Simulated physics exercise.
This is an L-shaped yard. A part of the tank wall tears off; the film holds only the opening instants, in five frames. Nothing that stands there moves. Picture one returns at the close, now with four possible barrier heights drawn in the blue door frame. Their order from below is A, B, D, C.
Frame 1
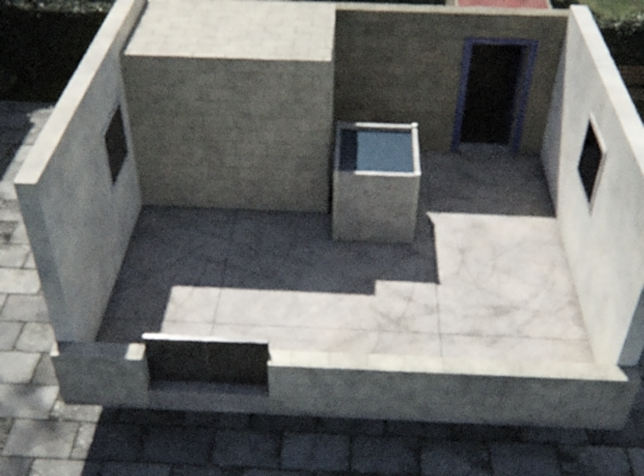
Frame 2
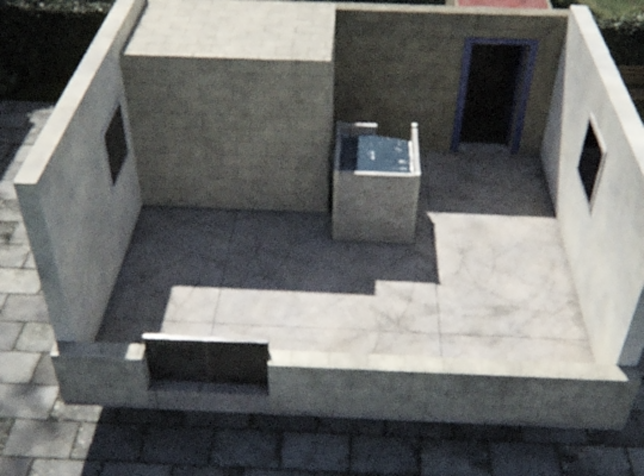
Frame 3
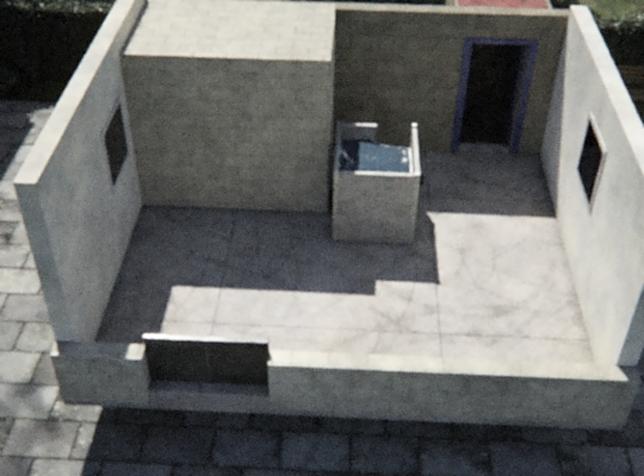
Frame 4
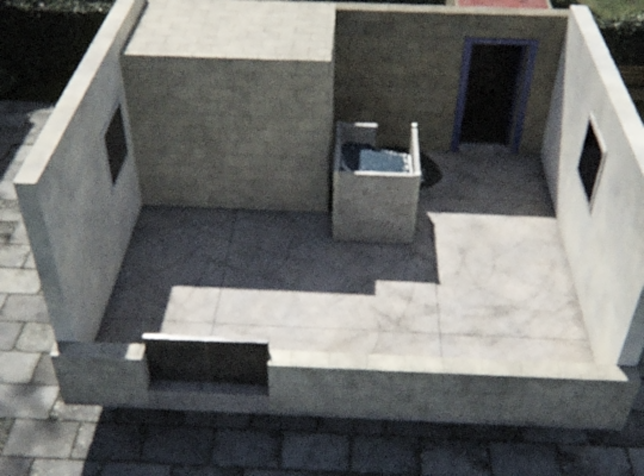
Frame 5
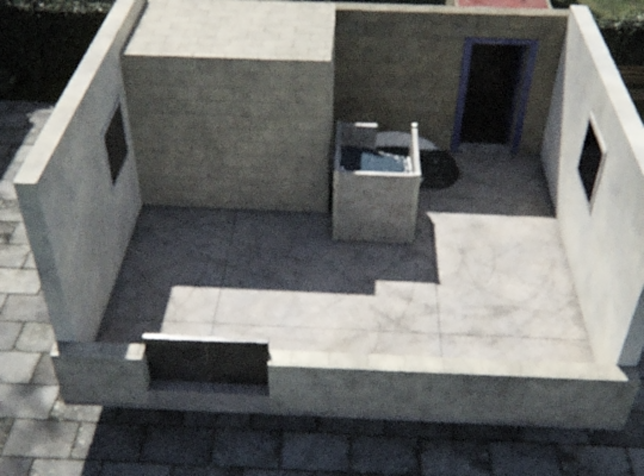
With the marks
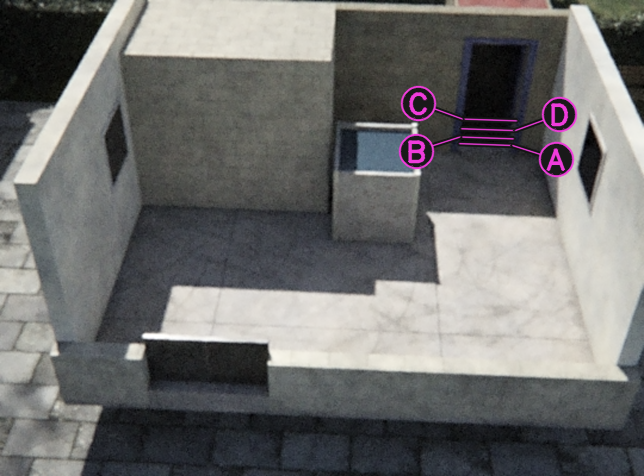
At first, a square tank of still blue water stands in a walled, L-shaped yard with a blue-framed doorway at the back. Then the water's surface breaks up and its level drops inside the tank. A dark wet patch appears behind it and spreads right across the ground toward the doorway.
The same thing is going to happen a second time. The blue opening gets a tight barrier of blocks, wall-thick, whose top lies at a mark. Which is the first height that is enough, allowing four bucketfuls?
It is A.
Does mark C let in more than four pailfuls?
No, that is safe.
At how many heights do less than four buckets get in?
All of them.
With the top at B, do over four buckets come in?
No, that is safe.
In magenta, A at (485, 144); B at (486, 137); C at (489, 119); D at (488, 129); from the bottom up A, B, D, C.
For mark A, a bucket or two gets in.
For mark B, nothing gets over.
For mark C, nothing gets over.
For mark D, nothing gets over.
